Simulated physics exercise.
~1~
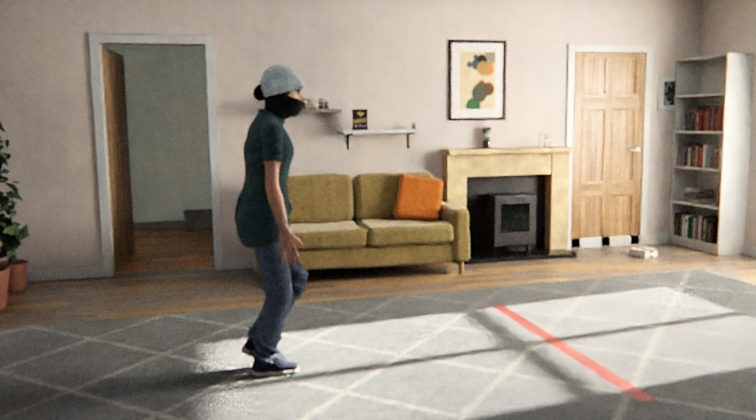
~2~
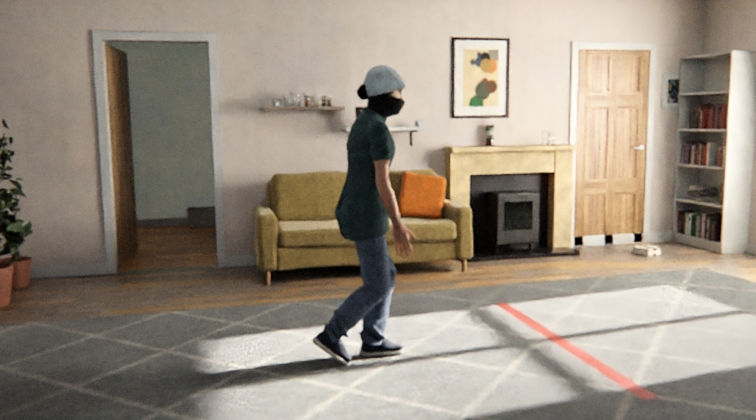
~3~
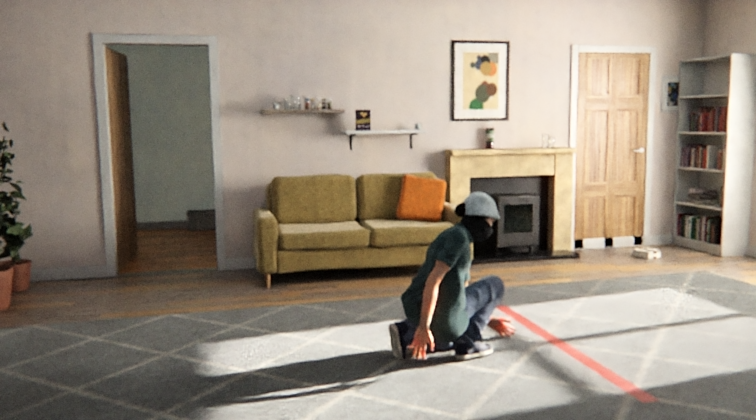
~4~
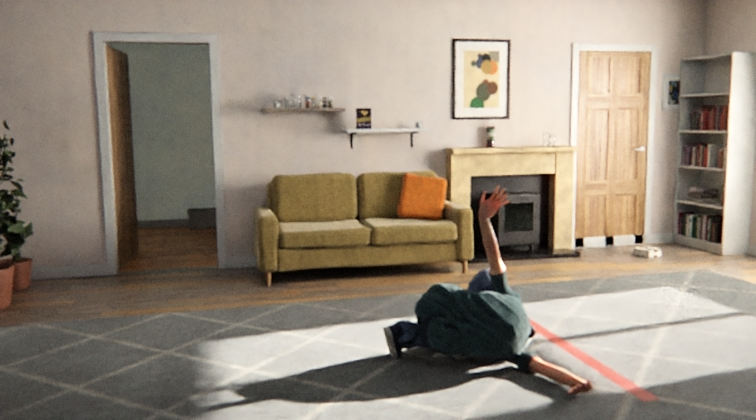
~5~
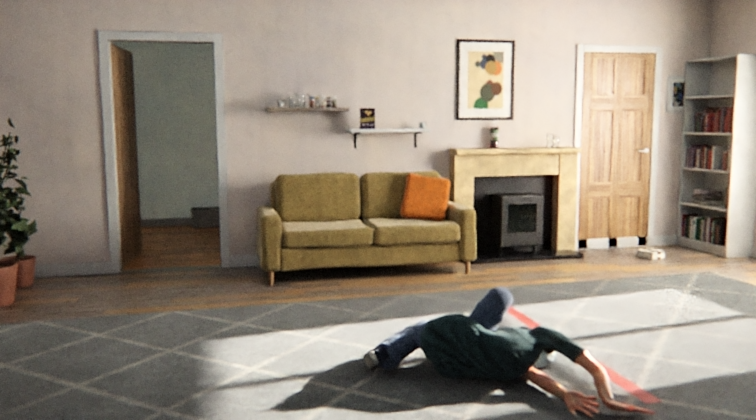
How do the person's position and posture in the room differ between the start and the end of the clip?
At the start the person is upright and walking on the left side of the rug, in front of the sofa's left end. By the end the person lies sprawled on the rug farther right and lower in view, beside the red tape.
